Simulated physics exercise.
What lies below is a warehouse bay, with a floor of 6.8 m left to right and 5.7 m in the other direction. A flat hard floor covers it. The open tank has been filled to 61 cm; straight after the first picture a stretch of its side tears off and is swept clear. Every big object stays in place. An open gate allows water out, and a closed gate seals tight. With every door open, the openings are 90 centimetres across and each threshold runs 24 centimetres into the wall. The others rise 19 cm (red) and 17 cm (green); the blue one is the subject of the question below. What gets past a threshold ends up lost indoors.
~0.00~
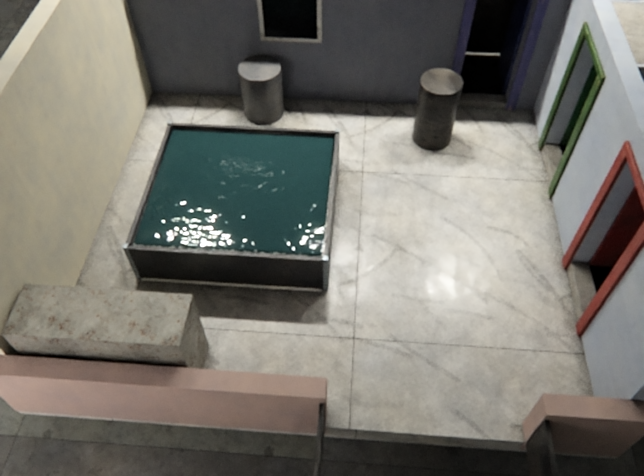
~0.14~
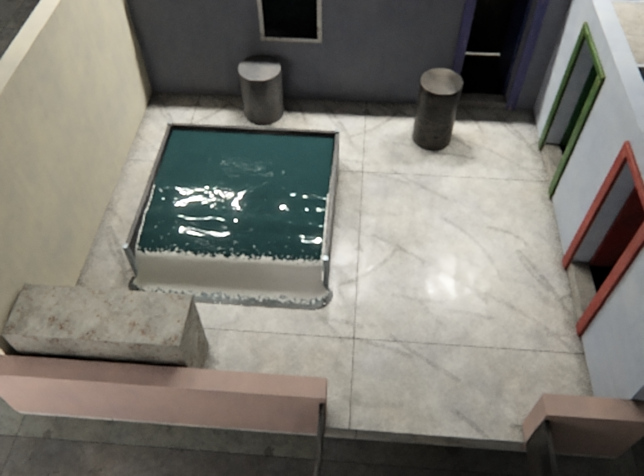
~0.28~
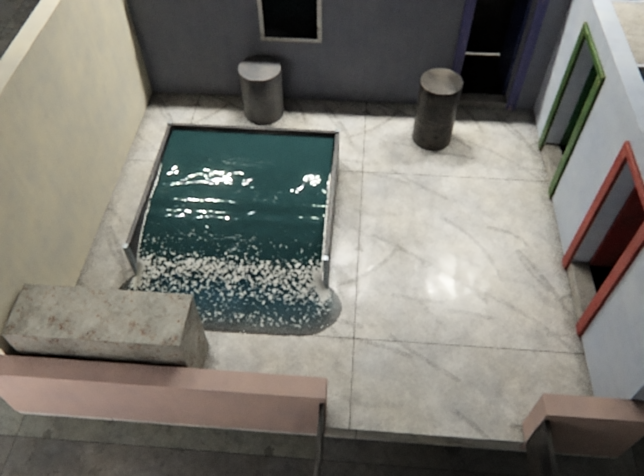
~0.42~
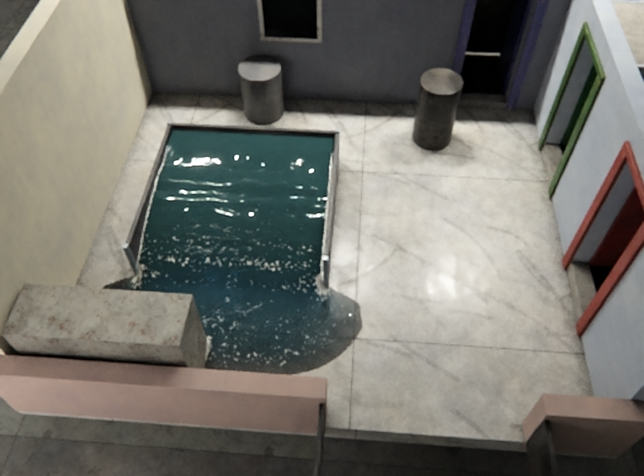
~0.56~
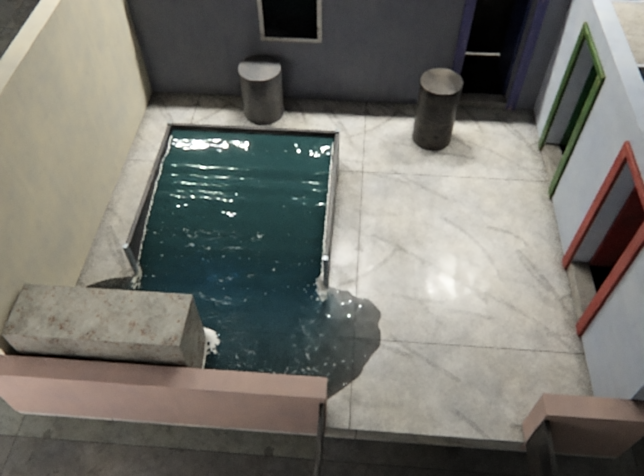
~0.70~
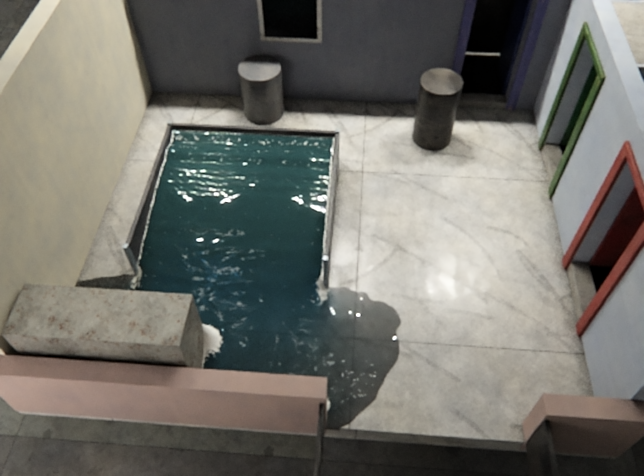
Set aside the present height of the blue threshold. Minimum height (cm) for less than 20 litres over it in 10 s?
Around 9.5 cm.
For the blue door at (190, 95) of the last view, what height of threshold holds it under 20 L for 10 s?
Roughly 22 cm, give or take.
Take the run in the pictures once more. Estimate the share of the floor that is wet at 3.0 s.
Roughly 50 percent of the floor is wet.
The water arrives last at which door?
Last in line is the blue door.
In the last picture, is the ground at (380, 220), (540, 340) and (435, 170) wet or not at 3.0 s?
So, in order, I'd say stayed dry, then got wet, then stayed dry.
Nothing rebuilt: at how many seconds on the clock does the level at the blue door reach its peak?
The level tops out near 6.0 seconds.
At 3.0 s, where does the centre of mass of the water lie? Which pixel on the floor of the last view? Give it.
The water's centre is at about (239, 284).
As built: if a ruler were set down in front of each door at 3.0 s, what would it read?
Red door 10 cm, green door 0 cm, blue door 0 cm.
After 1.4 s water covers 25 % of the floor, deepest (49 cm) near (254, 402); it has not reached the blue door.
After 3.0 s water covers 50 % of the floor, deepest (50 cm) near (152, 394); it has not reached the blue door.
After 10.0 s water covers 95 % of the floor, deepest (16 cm) near (51, 387); 9 cm at the blue door, 9 litres in over its 11 cm threshold.
At the blue door as built, the water arrived by 5.0 s and peaked near 14 cm at 6.2 s.
With a threshold of 8.5 cm, 34 litres would have come in within the 10 s; with 11.5 cm, 7 litres. So under 20 litres takes about 9.5 cm.
